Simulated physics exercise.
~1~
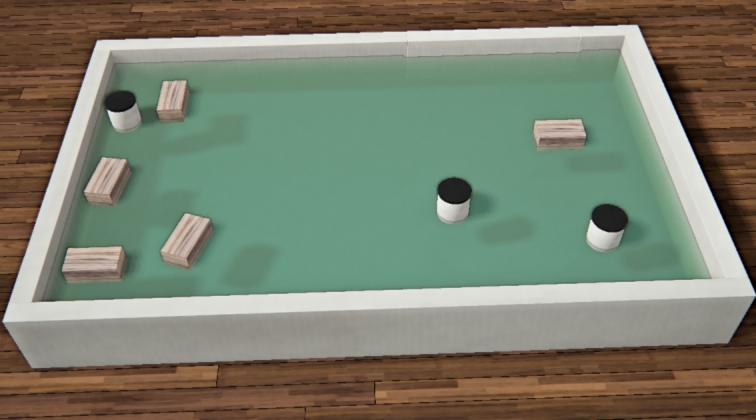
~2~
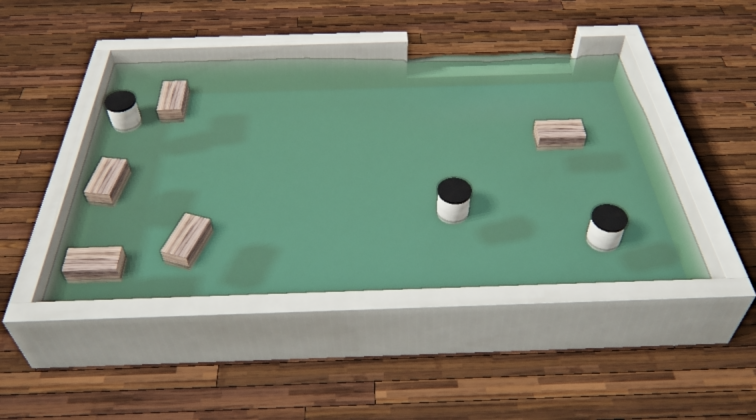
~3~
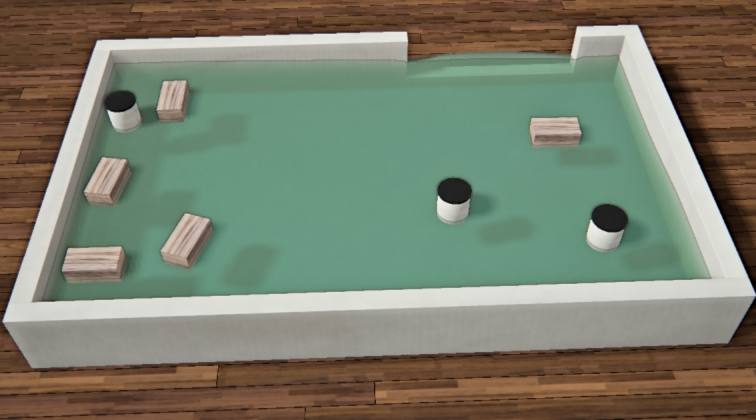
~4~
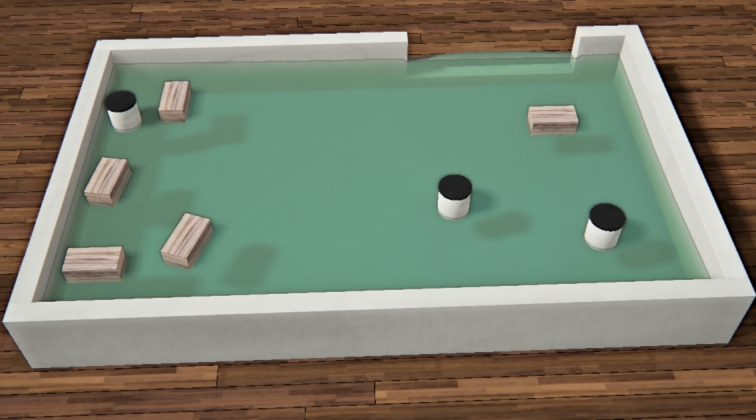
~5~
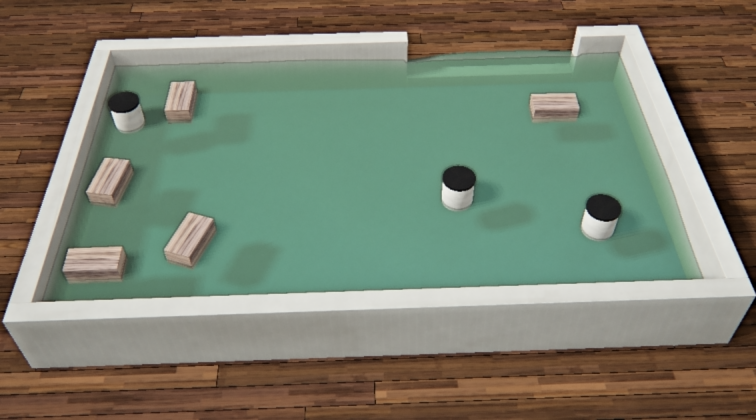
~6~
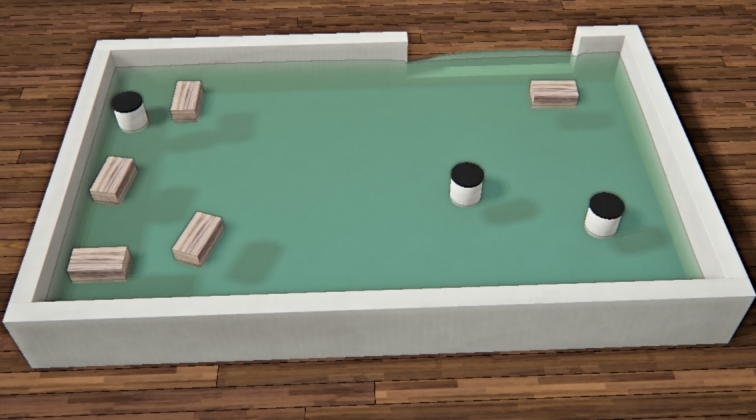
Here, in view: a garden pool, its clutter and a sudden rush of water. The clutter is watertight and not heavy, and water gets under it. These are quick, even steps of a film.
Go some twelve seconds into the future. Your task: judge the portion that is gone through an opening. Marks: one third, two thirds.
Fraction: Below one third.
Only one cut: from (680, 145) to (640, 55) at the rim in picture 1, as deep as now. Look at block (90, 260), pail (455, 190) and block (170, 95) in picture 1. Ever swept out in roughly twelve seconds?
Okay, so: Never exits for the first, makes it outside for the second, never exits for the third.
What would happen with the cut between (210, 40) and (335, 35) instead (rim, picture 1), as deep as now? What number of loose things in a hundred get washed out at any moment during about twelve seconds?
Near 20 percent.
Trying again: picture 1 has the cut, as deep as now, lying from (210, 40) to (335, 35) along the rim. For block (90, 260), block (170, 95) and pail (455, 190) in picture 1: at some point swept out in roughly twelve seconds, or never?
Going through them, number one is held back, number two is flushed away and number three is held back.
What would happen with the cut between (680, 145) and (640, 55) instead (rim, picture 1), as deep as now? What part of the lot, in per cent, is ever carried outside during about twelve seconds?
Close to 40 percent, more or less.
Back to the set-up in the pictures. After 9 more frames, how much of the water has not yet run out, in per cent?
72 %.
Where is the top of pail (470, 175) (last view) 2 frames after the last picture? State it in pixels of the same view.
It should be at roughly (493, 172).
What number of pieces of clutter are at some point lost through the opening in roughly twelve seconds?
By my count, 1.
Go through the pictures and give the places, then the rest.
The first picture shows a block at (561, 128) floats; a pail at (455, 190), afloat; 0 of 8 have shifted.
The second picture shows a block at (561, 128) floats; a pail at (455, 190) floats; 0 of 8 have shifted.
The third picture shows a block at (556, 126) floats, close to its start; a pail at (455, 190), afloat; 1 of 8 have shifted.
The fourth picture shows a block at (554, 114) floats, close to its start; a pail at (455, 187), afloat, close to its start; 2 of 8 have shifted.
The fifth picture shows a block at (555, 101) floats, a stride from its start; a pail at (459, 178) floats, close to its start; 3 of 8 have shifted.
The sixth picture shows a block at (555, 88), afloat, a stride from its start; a pail at (468, 174) floats, close to its start; 5 of 8 have shifted.
A moment on, 0 of 8 are out; 8 afloat.
Next, 1 of 8 are out; 7 afloat.
Later, 1 of 8 are out; 7 afloat.
In the end, 1 of 8 are out; 7 afloat.
